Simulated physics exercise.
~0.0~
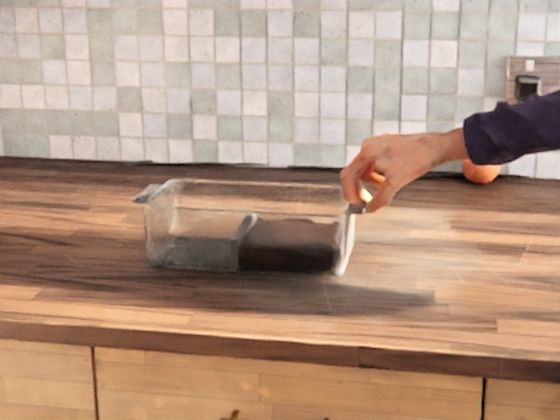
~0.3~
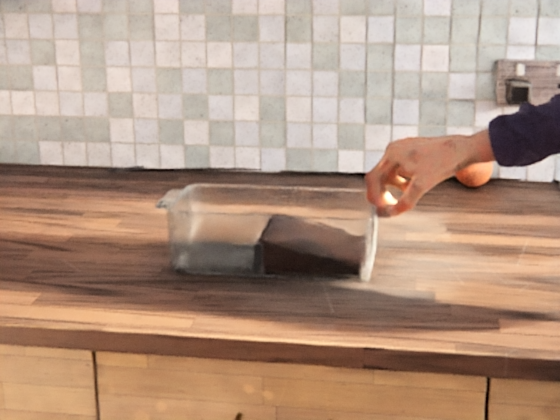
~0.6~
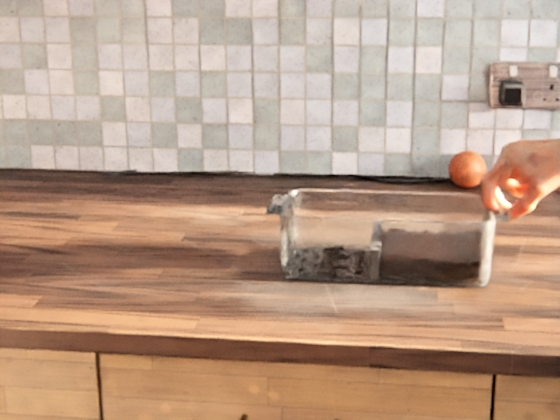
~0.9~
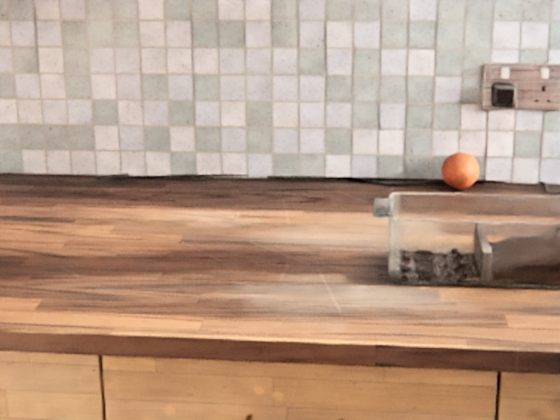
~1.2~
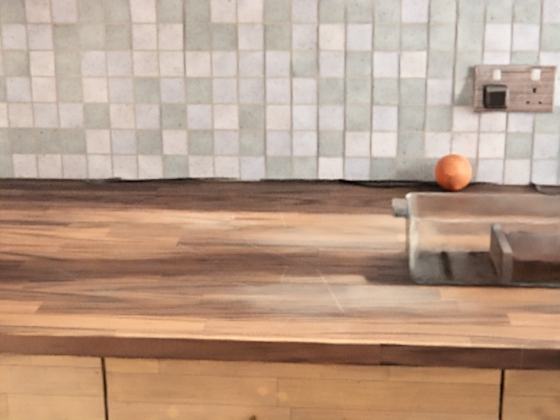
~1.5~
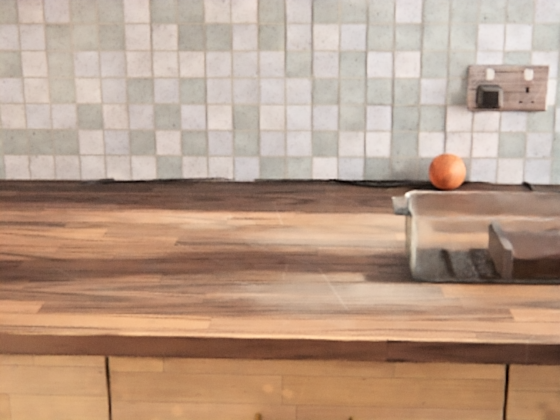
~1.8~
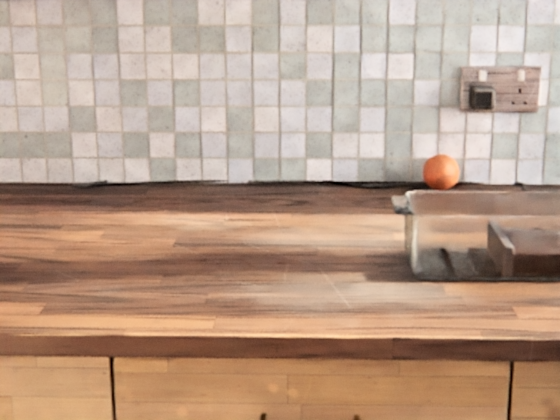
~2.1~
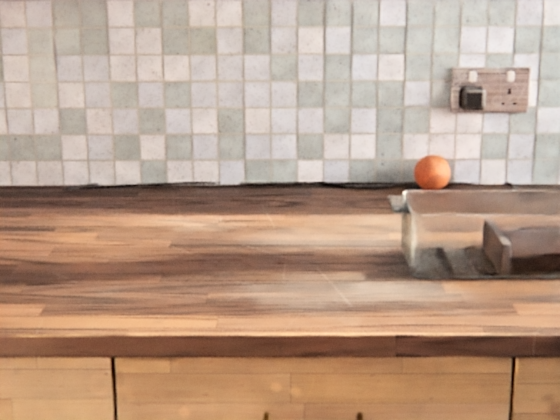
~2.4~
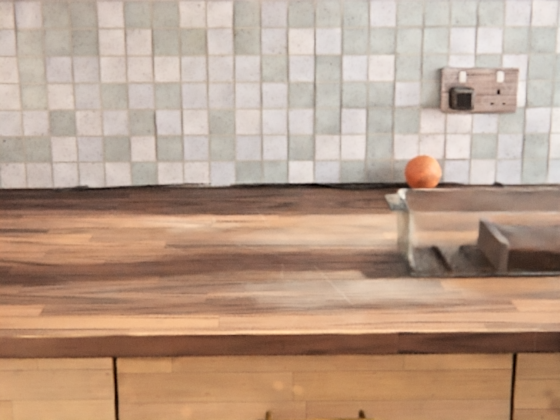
On a wooden worktop before a tiled wall, a hand pulls a see-through food box, divided by a low wall with dark liquid on its right, to the right past an orange fruit, and the box ends at rest, partly out of view, with a little dark liquid on its left side.
